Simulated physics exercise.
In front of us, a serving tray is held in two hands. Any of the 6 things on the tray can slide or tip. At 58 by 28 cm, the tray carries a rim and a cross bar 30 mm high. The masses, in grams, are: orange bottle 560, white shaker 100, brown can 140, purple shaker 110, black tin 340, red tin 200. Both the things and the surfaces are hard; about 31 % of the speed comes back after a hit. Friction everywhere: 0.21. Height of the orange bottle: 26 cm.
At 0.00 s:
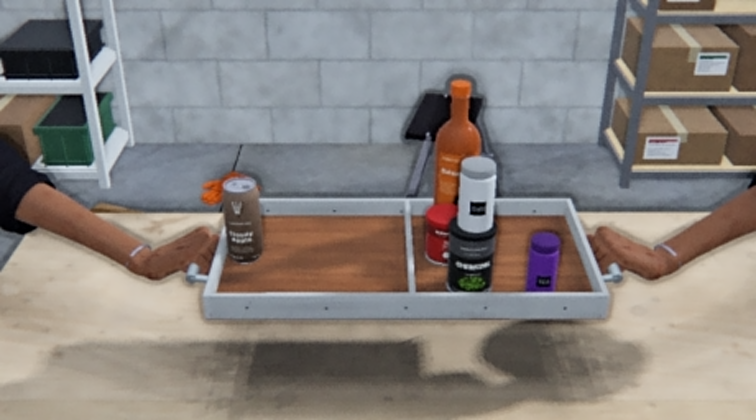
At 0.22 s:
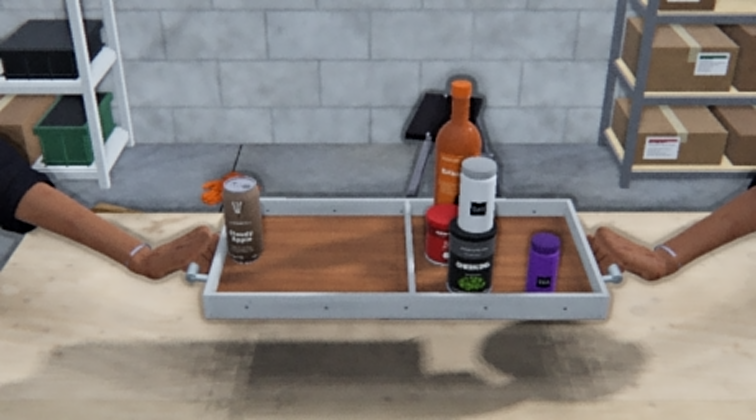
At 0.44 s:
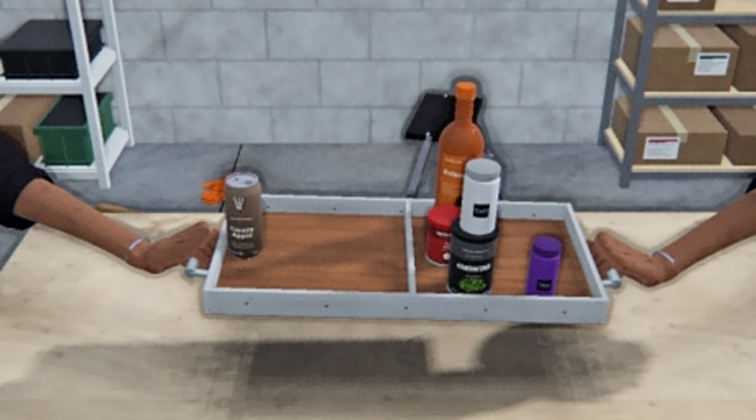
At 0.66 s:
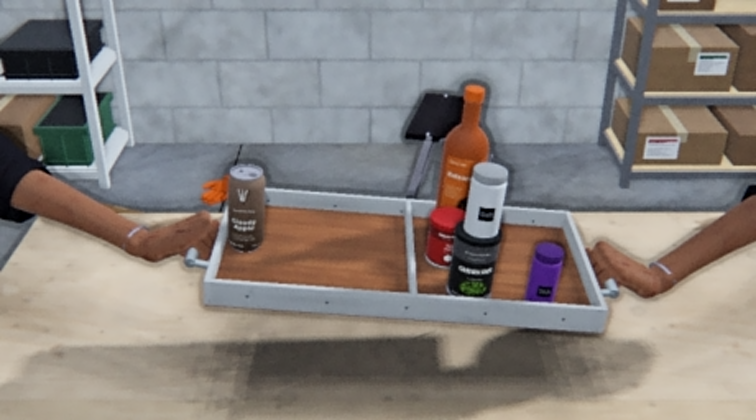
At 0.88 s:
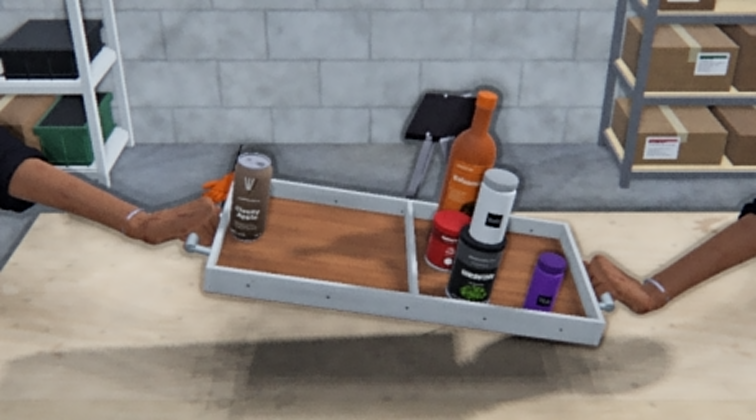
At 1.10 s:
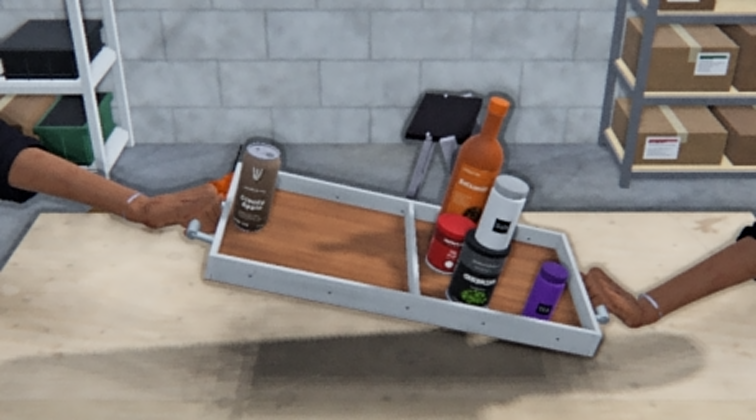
The clip opens on two hands holding a level serving tray with a brown can on the left and an orange bottle, tins and shakers on the right. The hands then tilt the tray steadily, the left side rising and the right edge dipping, while the items lean along with it.
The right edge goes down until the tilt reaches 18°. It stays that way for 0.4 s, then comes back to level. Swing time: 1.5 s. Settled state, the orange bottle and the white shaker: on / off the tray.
Orange bottle off; white shaker off.
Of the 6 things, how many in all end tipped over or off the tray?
3.
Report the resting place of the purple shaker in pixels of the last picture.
It settles somewhere near (587, 273).
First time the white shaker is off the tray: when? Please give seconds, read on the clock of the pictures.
At around 1.7 seconds on the pictures' clock.
By 1.50 s, tray at 18°, right edge down; white shaker 8 cm from its spot near (556, 233); orange bottle 7 cm from its spot near (519, 189); brown can 7 cm from its spot.
By 1.80 s, tray at 18°, right edge down; orange bottle and white shaker now off the tray; red tin 19 cm from its spot; brown can 23 cm from its spot.
By 2.60 s, tray at 12°, right edge down; brown can on its side; black tin 16 cm from its spot; red tin 19 cm from its spot.
When it is over (4.0 s), off the tray, orange bottle and white shaker; lying over on the tray, brown can; not toppled but over 5 cm from the start, purple shaker, black tin and red tin. End places, in pixels of the last picture, white shaker near (689, 366).
